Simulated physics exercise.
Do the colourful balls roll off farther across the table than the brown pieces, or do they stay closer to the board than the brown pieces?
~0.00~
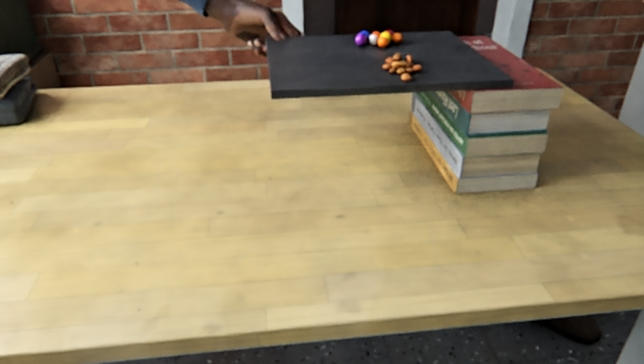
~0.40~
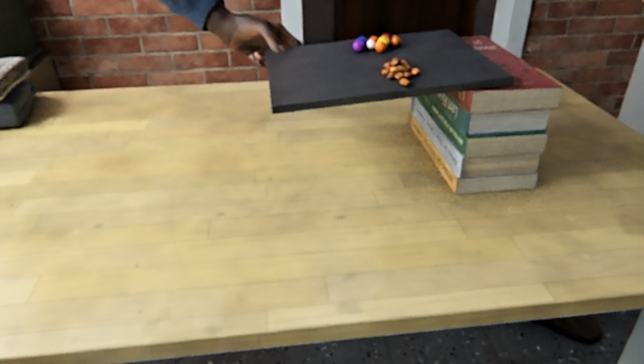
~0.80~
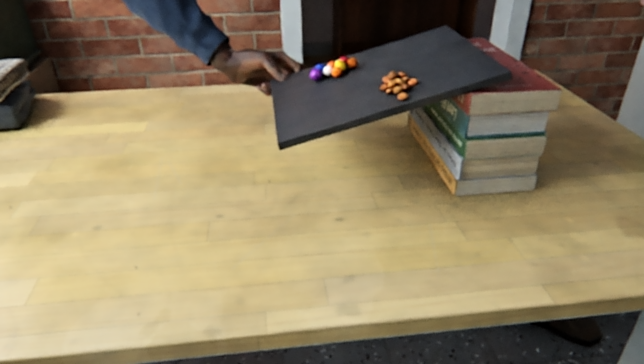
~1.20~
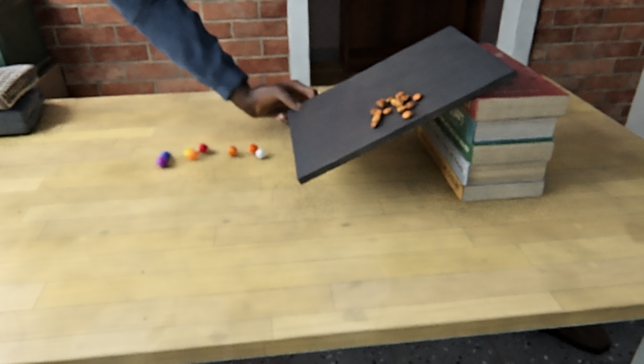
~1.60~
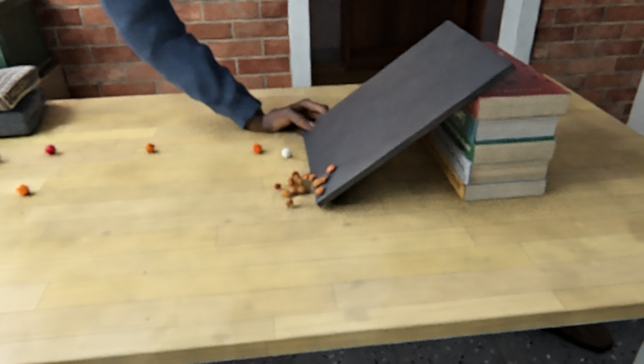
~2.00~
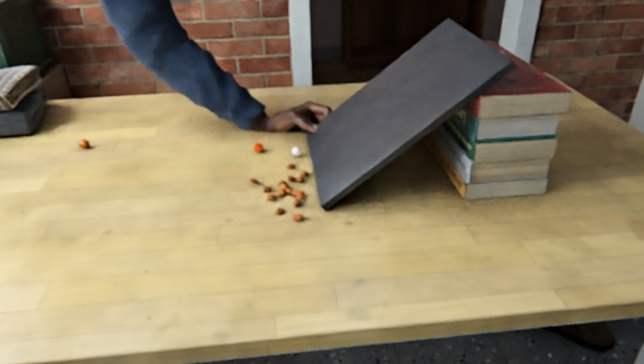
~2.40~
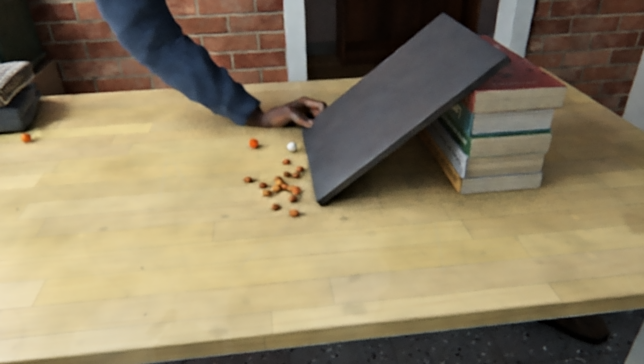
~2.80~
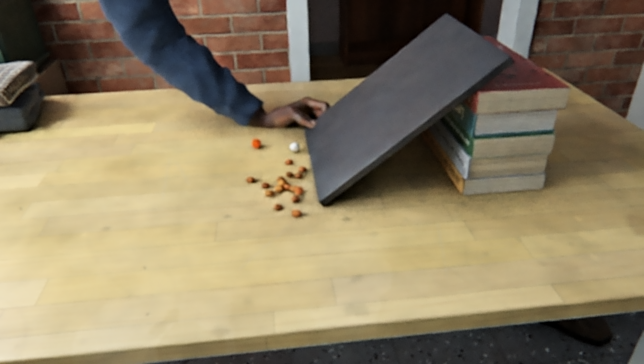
The colourful balls go farther. Most of them roll away to the left and out of sight, while the brown pieces mostly stop at the foot of the board.
